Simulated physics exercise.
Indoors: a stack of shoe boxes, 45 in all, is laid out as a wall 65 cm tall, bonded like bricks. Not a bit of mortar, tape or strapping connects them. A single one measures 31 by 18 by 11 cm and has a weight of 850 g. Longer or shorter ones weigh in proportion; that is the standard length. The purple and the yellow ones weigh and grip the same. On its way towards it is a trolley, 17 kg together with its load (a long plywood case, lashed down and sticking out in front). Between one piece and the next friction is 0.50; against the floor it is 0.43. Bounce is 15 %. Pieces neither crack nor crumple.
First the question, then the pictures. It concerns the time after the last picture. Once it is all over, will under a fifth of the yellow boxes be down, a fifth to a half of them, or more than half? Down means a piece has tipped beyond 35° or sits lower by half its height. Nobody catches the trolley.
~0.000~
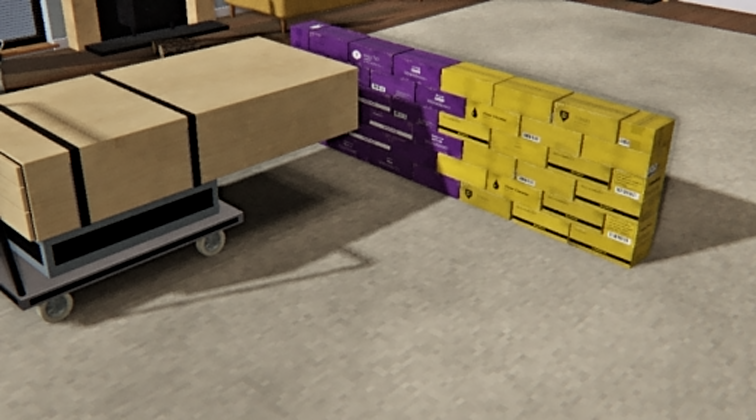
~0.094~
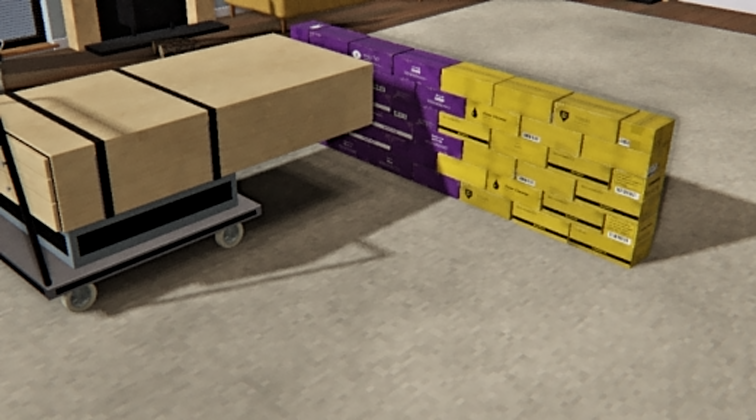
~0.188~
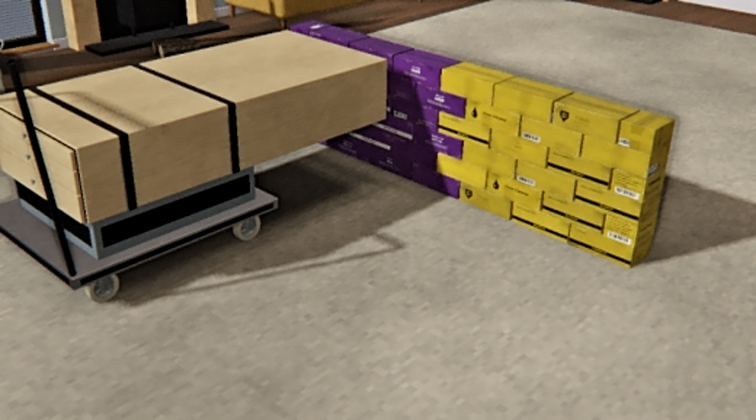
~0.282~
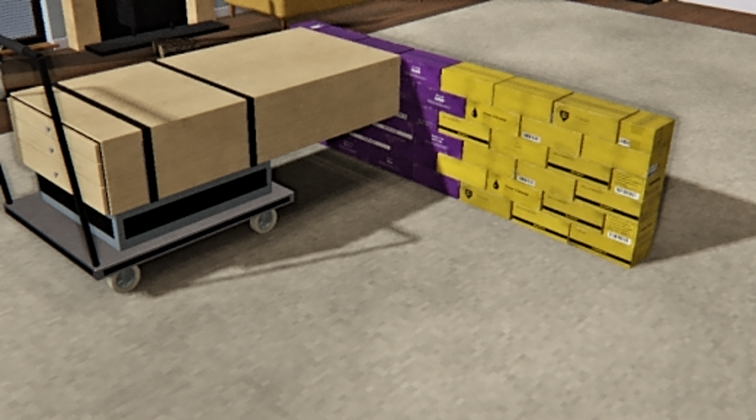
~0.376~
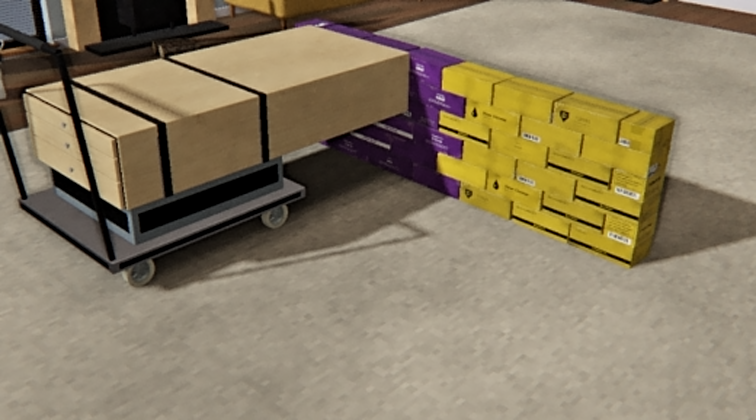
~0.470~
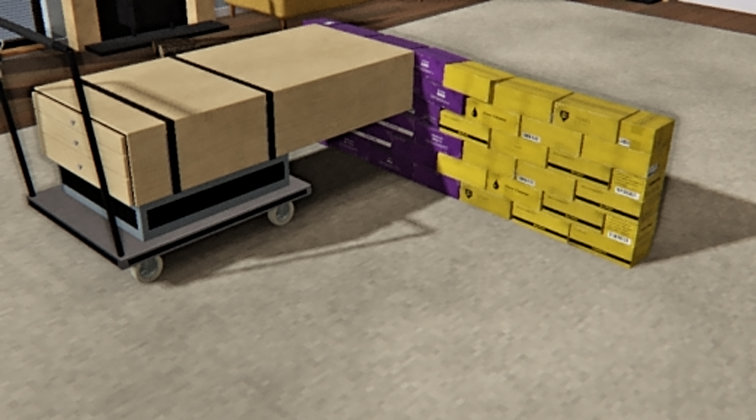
Under a fifth.
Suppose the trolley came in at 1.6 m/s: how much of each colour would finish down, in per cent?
Share down, in per cent: Yellow 0, purple 70.
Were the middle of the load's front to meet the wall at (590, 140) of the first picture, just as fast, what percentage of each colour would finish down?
Down at the end: Yellow 70 percent, purple 0 percent.
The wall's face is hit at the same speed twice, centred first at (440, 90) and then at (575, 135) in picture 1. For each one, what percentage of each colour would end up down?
First try then second: Yellow 40 and 70, purple 40 and 0 per cent.
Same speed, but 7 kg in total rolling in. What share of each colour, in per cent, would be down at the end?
Yellow 0, purple 0 per cent.
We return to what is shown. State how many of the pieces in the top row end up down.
Exactly 5.
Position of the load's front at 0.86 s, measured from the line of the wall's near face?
Roughly 15 cm past it.
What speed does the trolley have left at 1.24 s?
Its speed is around 0.5 m/s.
By 0.86 s, load 17 cm past the wall's line, still rolling; none of the 21 yellow boxes down (0 of 45 in all colours); top yellow box unmoved; top purple box tilted 25°.
By 1.24 s, load 31 cm past the wall's line, still rolling; 1 of the 21 yellow boxes down (19 of 45 in all colours); top yellow box unmoved; top purple box tilted 73°, 31 cm lower.
When it is over (2.1 s), load 63 cm past the wall's line, still rolling; 1 of the 21 yellow boxes down (19 of 45 in all colours); top yellow box unmoved; top purple box on its side. That is 5 per cent. In pixels of the last frame, middles, top yellow box near (595, 117), top purple box near (532, 139).
